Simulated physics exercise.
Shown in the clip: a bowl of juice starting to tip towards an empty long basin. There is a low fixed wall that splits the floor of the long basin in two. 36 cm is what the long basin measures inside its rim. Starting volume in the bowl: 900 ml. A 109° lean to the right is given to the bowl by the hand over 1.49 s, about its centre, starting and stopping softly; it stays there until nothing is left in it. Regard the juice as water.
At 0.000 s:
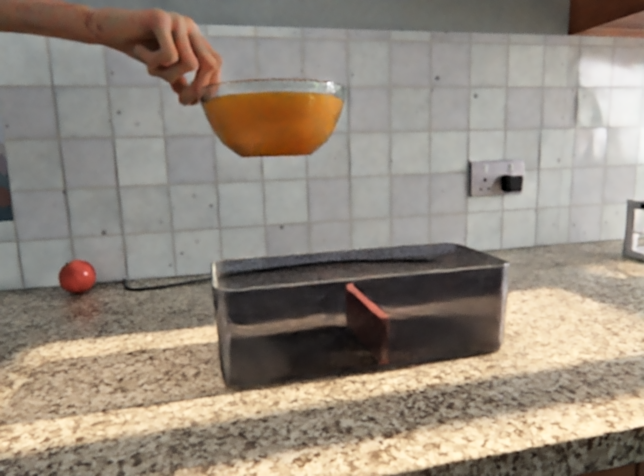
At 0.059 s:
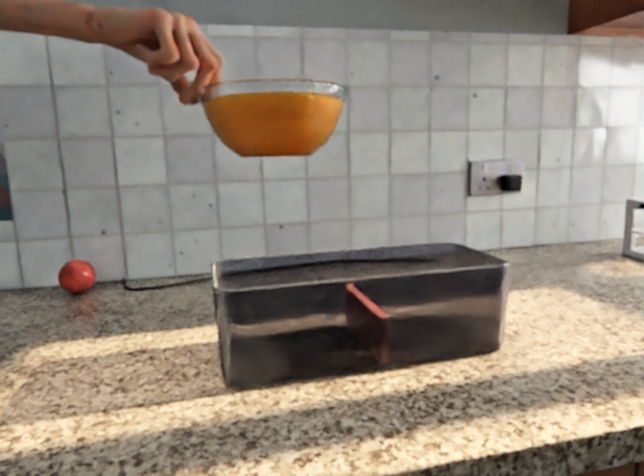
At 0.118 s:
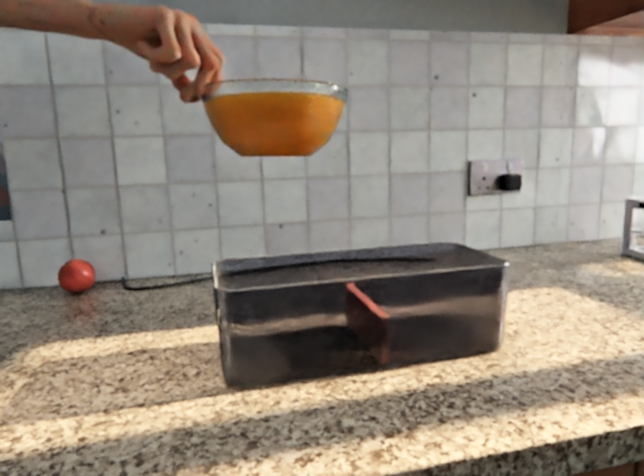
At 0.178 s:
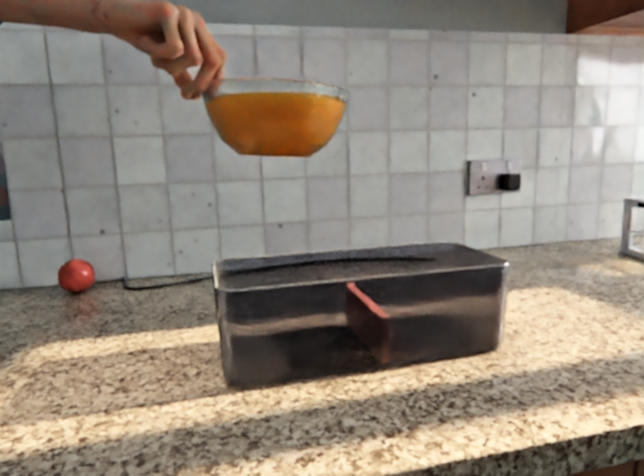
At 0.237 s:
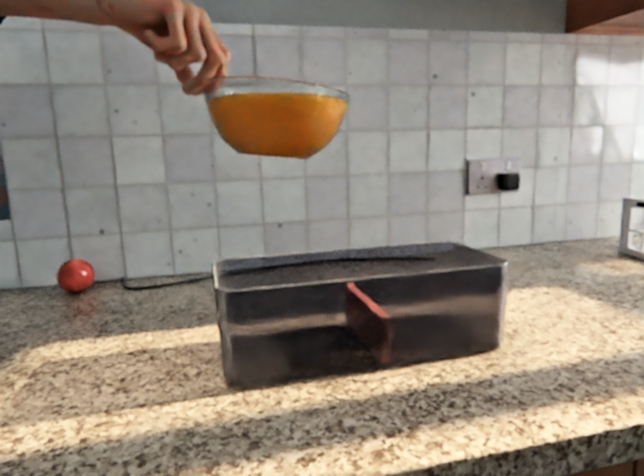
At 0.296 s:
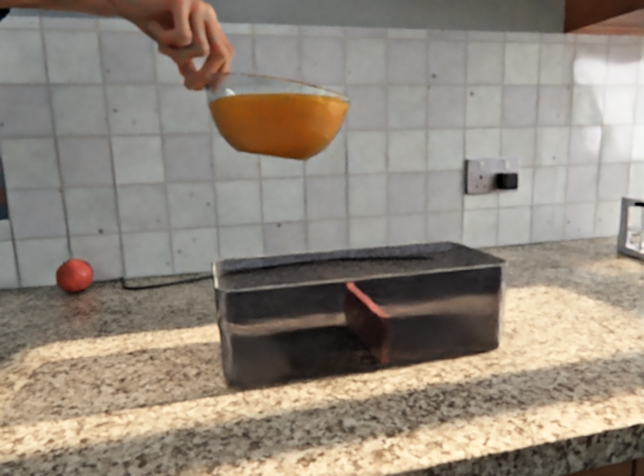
At first, a hand holds a clear glass bowl of orange juice level above a long, dark basin with a red divider on a speckled counter. Then the hand gradually tilts the bowl slightly to the right, its right rim lowering while the juice stays inside and the basin remains still.
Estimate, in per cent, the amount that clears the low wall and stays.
Roughly 87 percent.
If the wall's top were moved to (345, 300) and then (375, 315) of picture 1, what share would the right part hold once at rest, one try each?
It comes to 95 per cent, and then 75 per cent.
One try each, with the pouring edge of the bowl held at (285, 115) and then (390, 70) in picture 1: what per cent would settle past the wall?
First 15, then 90 per cent.
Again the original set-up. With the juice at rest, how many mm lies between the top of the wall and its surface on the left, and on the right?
Measured: Left around 54 mm, right around 24 mm.
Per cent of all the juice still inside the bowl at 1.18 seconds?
Around 1 in a hundred.
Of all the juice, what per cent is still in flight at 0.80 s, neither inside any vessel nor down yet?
Estimate: About 36 % of all of it.
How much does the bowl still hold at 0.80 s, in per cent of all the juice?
I reckon about 40 in a hundred is still held.
Then, 0.80 s in, the tilt is 61° and 41 per cent is still to pour, 1 is left of the wall and 22 right of it.
Then, 1.18 s in, the tilt is 98° and 1 per cent is still to pour, 6 is left of the wall and 86 right of it.
Then, 1.57 s in, the tilt is 109° and 0 per cent is still to pour, 12 is left of the wall and 87 right of it.
Then, 1.99 s in, the tilt is 109° and 0 per cent is still to pour, 12 is left of the wall and 87 right of it.
Finally, 12 per cent lies left of the wall, 87 right of it and 1 outside.
